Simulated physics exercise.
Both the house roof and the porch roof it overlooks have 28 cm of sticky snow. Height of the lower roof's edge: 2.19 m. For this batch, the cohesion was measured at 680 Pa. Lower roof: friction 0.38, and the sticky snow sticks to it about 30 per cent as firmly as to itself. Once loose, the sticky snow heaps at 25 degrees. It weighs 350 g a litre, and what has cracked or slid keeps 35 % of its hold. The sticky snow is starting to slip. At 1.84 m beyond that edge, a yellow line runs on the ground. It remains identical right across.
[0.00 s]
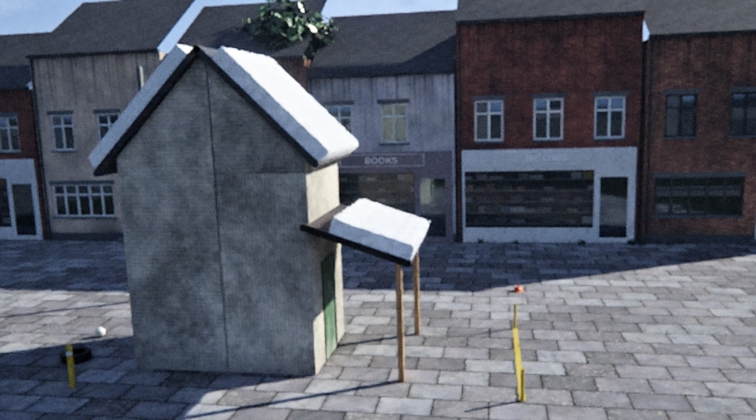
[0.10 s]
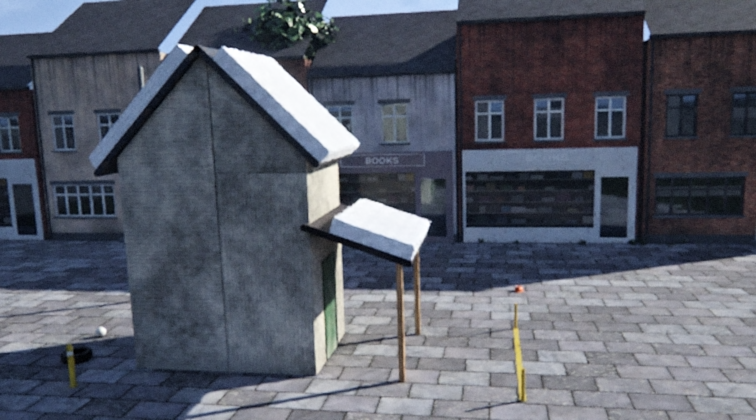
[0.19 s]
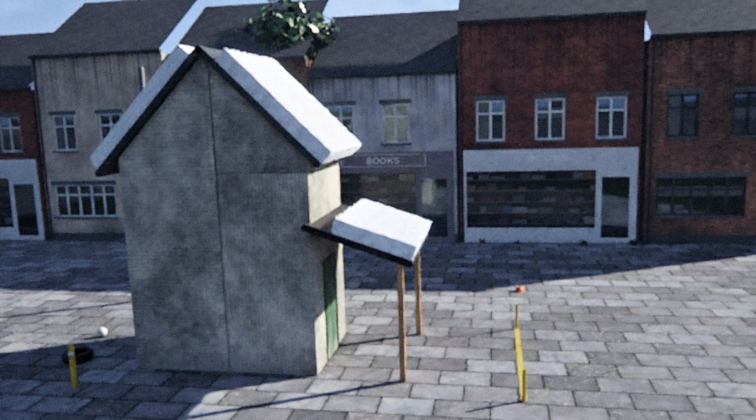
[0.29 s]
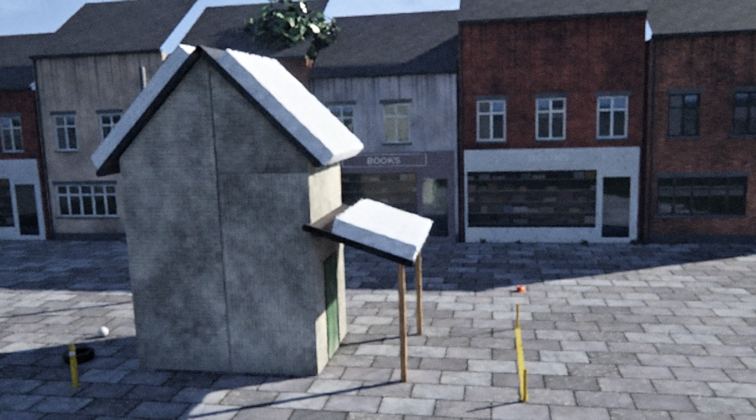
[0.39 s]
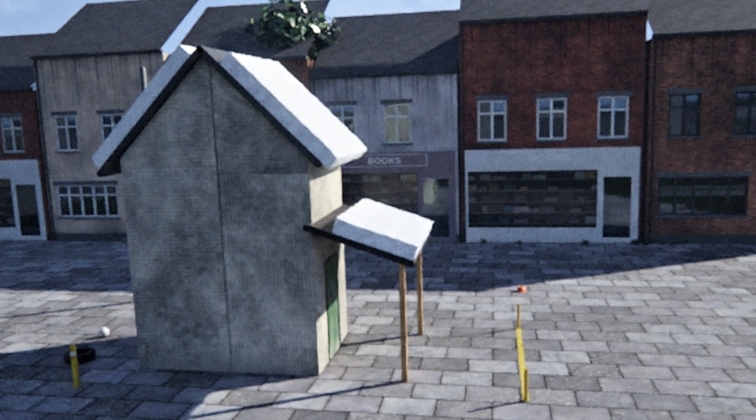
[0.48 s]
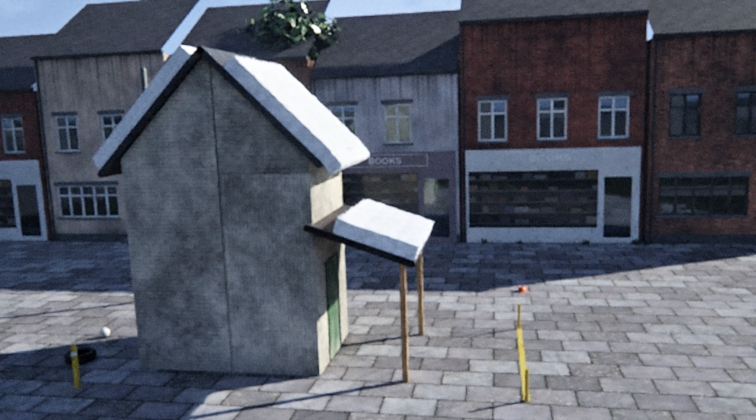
To begin with, thick white snow lies on the steep roof of a small grey house and on its lower porch roof, in a paved square before a row of shops. The upper snow then creeps very slightly down the right-hand slope, edging a little further past the eave.
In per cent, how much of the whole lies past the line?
25 per cent.
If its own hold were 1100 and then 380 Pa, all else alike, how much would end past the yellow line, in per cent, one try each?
First try roughly 4 per cent, second try roughly 35 per cent.
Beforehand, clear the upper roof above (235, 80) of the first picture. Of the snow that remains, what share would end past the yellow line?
Roughly 12 per cent.
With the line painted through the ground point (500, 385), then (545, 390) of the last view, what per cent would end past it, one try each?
First try 35 per cent, second try 18 per cent.
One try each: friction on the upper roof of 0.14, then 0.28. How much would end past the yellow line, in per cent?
In that order: 40 %, 40 %.
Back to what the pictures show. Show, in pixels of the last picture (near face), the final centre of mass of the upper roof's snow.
It sits close to (482, 348) in the last view.
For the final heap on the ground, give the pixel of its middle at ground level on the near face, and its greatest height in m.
(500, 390), 0.4 m.
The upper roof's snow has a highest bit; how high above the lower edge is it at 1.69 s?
Roughly 1.5 m.
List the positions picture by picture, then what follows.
In the first frame, leading edge of the sticky snow at (320, 147).
In the second frame, leading edge of the sticky snow at (321, 147), its middle shifted 8 mm.
In the third frame, leading edge of the sticky snow at (323, 149), its middle shifted 3.3 cm, 2 % of it past the upper edge, in one piece.
In the fourth frame, leading edge of the sticky snow at (325, 150), its middle shifted 7.6 cm, 3 % of it past the upper edge, in one piece.
In the fifth frame, leading edge of the sticky snow at (329, 148), its middle shifted 14 cm, 6 % of it past the upper edge, in one piece.
In the sixth frame, leading edge of the sticky snow at (334, 160), its middle shifted 22 cm, 9 % of it past the upper edge, cracking.
After 1.04 s, none is below the lower edge and 0 % is past the line.
After 1.69 s, none is below the lower edge and 0 % is past the line.
After 2.35 s, 49 % is below the lower edge and 0 % is past the line.
After 3.00 s, 74 % is below the lower edge and 25 % is past the line.
After 3.90 s, at the end, 74 % is below the lower edge and 25 % is past the line.
